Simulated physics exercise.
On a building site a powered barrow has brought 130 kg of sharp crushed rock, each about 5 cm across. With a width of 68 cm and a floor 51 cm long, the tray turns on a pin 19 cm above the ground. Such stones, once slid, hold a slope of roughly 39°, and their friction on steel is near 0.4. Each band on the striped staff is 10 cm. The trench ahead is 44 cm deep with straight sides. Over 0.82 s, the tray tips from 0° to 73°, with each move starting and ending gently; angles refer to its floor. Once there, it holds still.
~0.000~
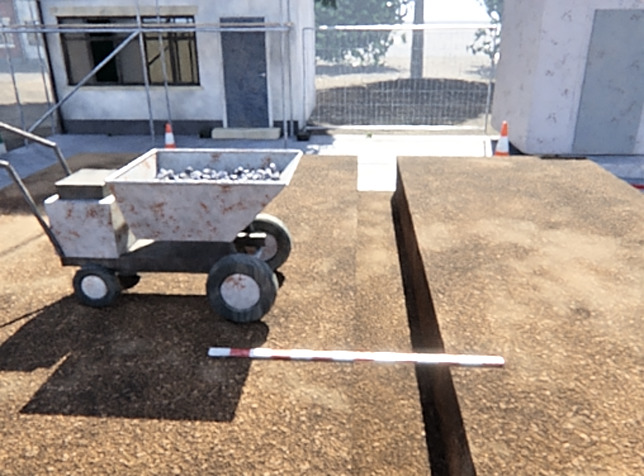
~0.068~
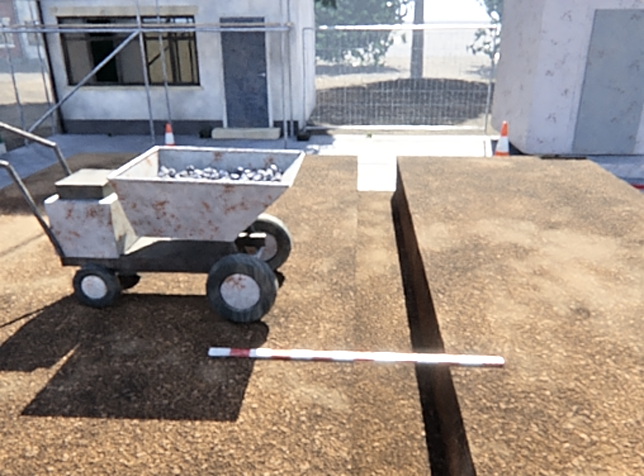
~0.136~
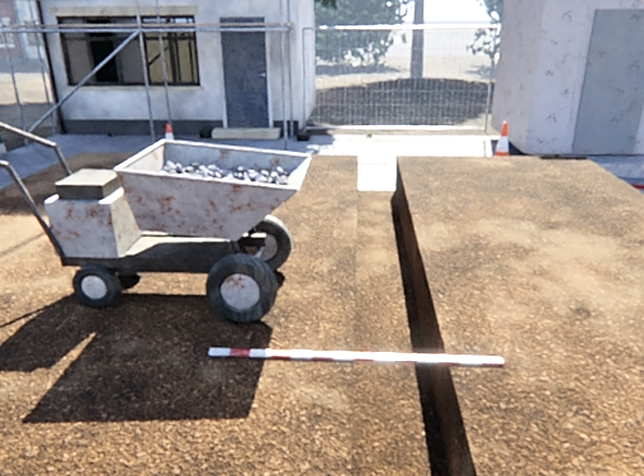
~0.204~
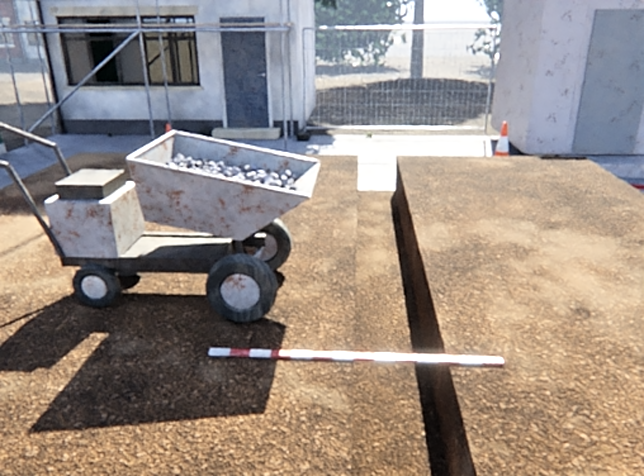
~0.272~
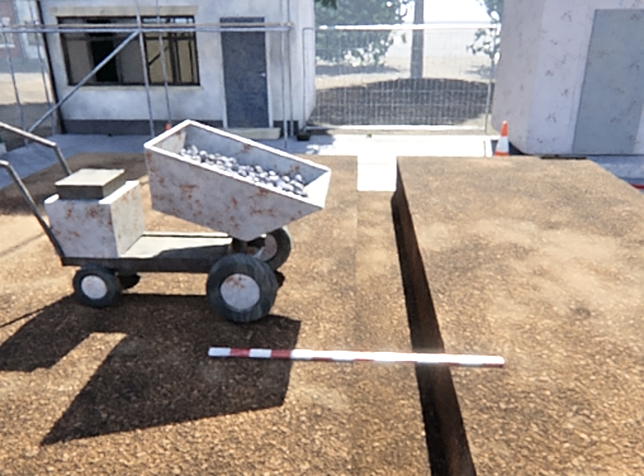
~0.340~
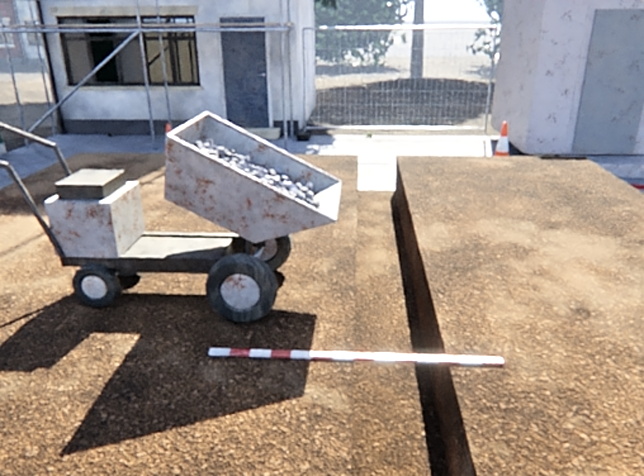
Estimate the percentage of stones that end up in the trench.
Roughly 100 per cent.
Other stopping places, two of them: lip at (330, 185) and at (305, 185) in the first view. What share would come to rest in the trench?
I'd expect some 70 per cent, then some 95.
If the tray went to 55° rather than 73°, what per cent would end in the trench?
Close to 25 per cent then.
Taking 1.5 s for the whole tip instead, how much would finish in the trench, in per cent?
Close to 100 per cent then.
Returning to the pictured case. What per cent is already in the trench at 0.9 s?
By then, around 25 percent.
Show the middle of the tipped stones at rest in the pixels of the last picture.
In the last view, about (399, 349).
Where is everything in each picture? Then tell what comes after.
In the first frame, the tray is at 0°, its lip at (286, 184); the top of the load is at (225, 174).
The second frame shows lip at (289, 186), floor tilted 1°, highest stones at (191, 174); the stones move at 0.3 m/s on average.
In the third frame, the tray is at 5°, its lip at (298, 190); the top of the load is at (177, 171); the stones move at 0.6 m/s on average.
The fourth frame shows lip at (309, 197), floor tilted 11°, highest stones at (178, 163); the stones move at 0.9 m/s on average.
In the fifth frame, the tray is at 19°, its lip at (323, 208); the top of the load is at (188, 154); the stones move at 1.0 m/s on average.
In the sixth frame, the tray is at 27°, its lip at (336, 221); the top of the load is at (205, 147); the stones move at 1.2 m/s on average.
After 0.6 s the floor is at 62°; 100 % in the tray; the foremost stones are at (354, 262).
After 0.9 s the floor is at 73°; 73 % in the tray, 27 % in the trench; the foremost stones are at (424, 340).
After 1.3 s the floor is at 73°; 21 % in the tray, 78 % in the trench; the foremost stones are at (445, 343).
After 3.2 s the floor is at 73°; 0 % in the tray, 100 % in the trench; the foremost stones are at (450, 346).
